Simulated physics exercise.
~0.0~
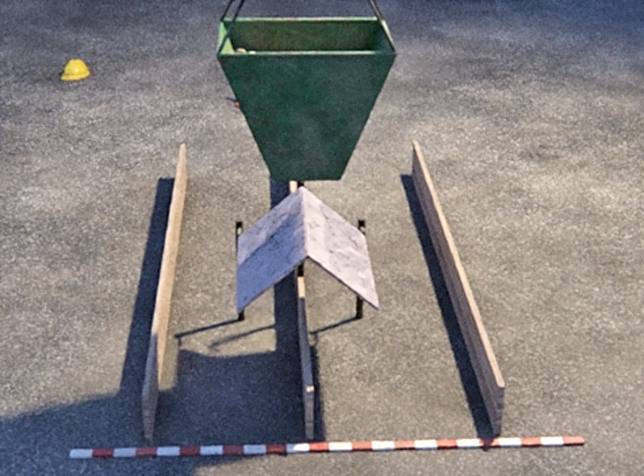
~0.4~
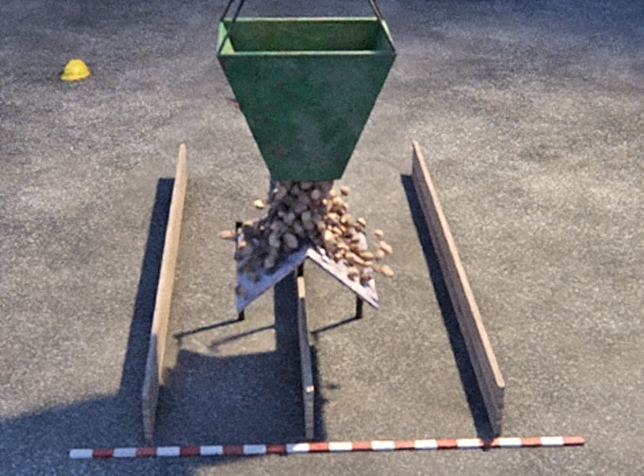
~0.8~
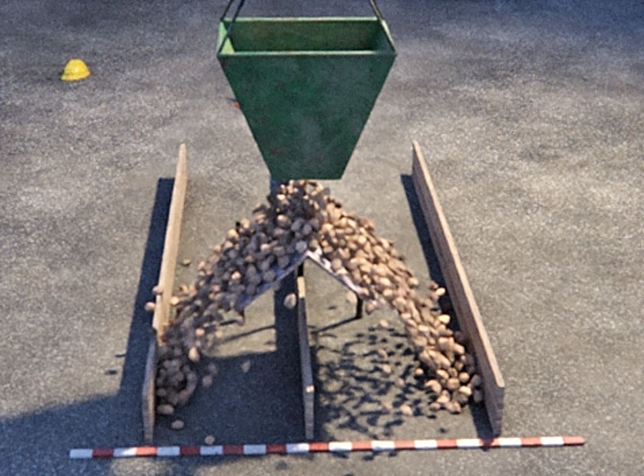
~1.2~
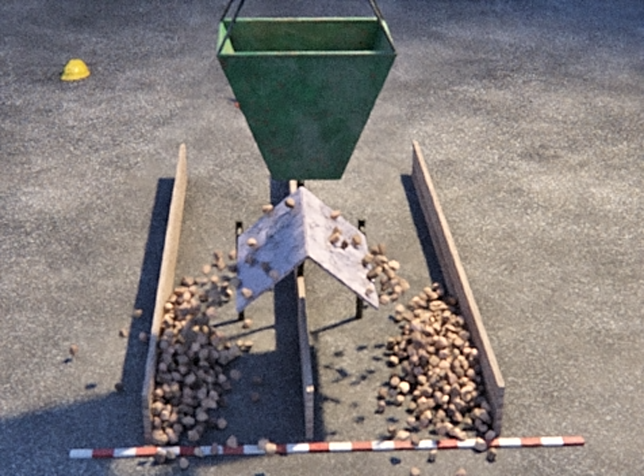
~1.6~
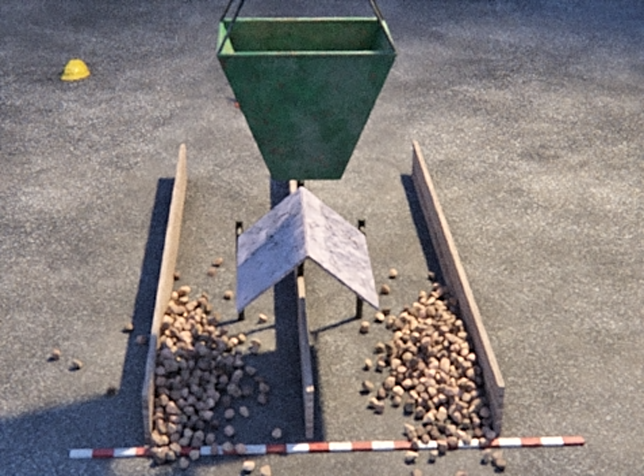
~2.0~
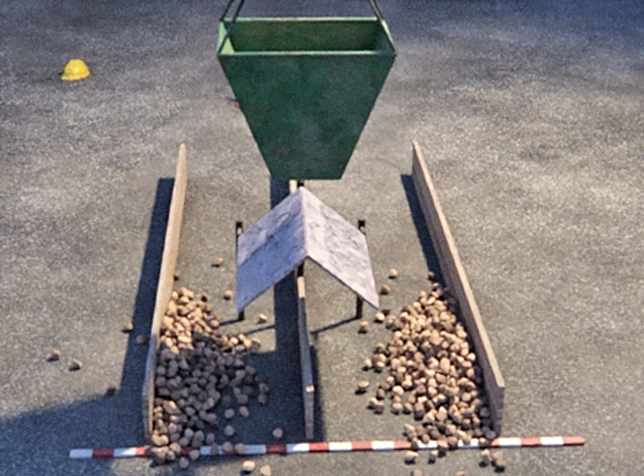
Brown stones pour from a green hopper, split over steel slopes, and settle in two bays.
